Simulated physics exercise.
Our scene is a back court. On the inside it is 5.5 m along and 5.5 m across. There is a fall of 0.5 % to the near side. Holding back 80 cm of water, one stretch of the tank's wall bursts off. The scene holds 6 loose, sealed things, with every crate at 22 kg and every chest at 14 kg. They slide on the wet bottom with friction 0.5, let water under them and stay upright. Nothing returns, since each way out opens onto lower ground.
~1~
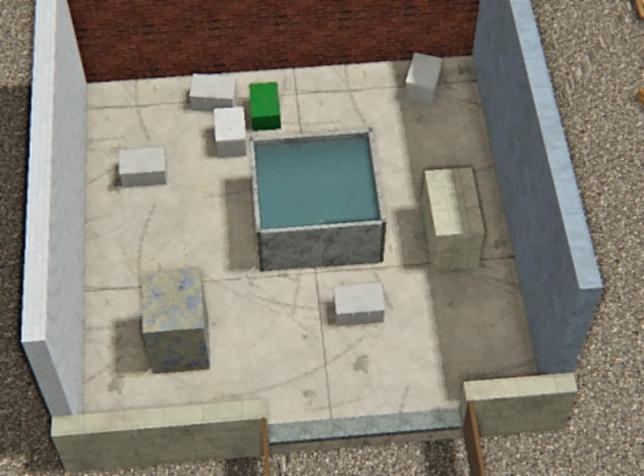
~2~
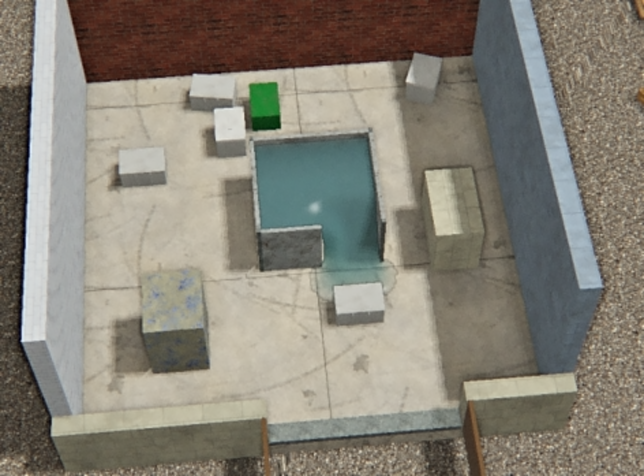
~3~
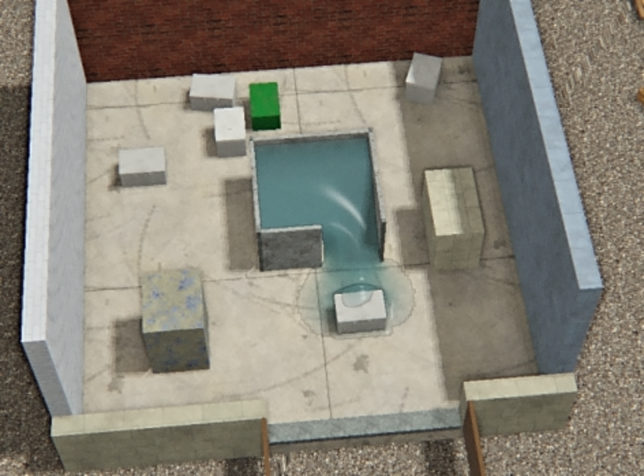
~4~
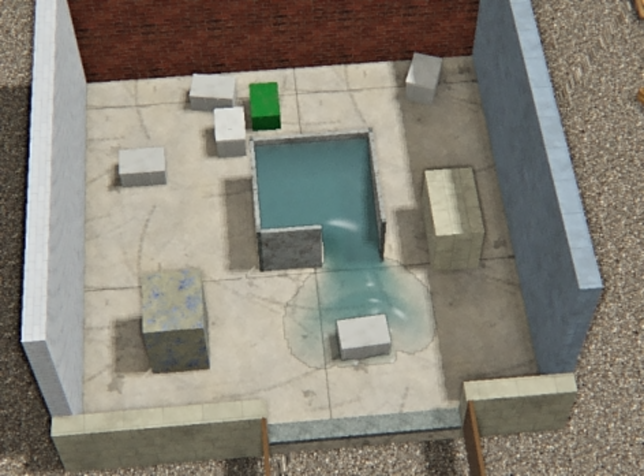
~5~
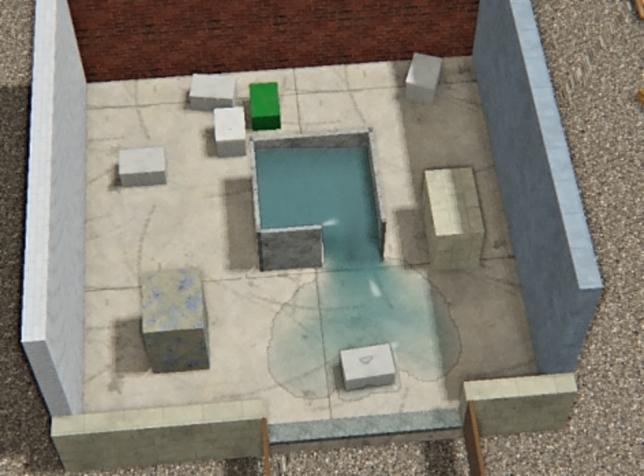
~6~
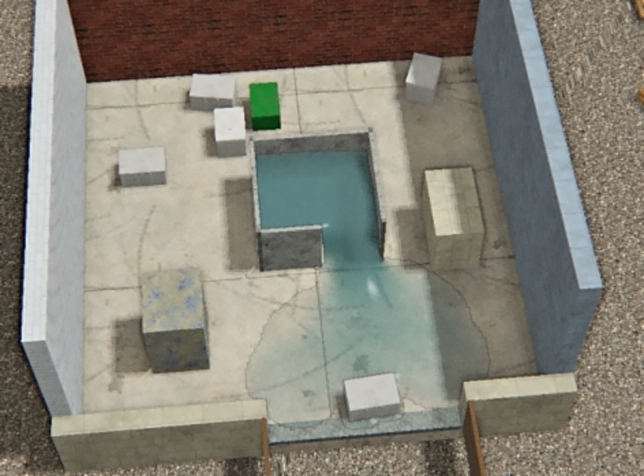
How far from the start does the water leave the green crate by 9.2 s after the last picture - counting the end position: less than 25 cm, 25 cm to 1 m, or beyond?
Outcome: About the same spot.
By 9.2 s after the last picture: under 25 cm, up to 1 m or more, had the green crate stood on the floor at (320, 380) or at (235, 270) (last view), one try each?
First it is swept away, then it remains in place.
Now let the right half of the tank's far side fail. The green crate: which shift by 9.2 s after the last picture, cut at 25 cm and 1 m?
I'd say the green crate is shoved partway.
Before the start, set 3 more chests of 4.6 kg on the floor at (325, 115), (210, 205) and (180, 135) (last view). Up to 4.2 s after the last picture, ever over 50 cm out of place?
Within it, within it, within it.
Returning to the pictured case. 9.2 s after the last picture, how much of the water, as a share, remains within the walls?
I'd say some 36 percent hasn't gone yet.
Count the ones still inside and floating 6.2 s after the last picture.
Tally: 0 of them.
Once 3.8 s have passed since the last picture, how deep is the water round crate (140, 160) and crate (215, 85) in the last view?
Some 0 cm at the first, some 0 cm at the second.
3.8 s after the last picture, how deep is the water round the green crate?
Somewhere close to 0 cm.
Then, 1.2 s after the last picture the green crate is near (265, 99), 0.0 m from its start, aground; 1 of 6 are out; 0 afloat.
Then, 3.8 s after the last picture the green crate is near (265, 99), 0.0 m from its start, aground; 1 of 6 are out; 0 afloat.
Then, 6.2 s after the last picture the green crate is near (265, 99), 0.0 m from its start, aground; 1 of 6 are out; 0 afloat.
Then, 9.2 s after the last picture the green crate is near (265, 99), 0.0 m from its start, aground; 1 of 6 are out; 0 afloat.
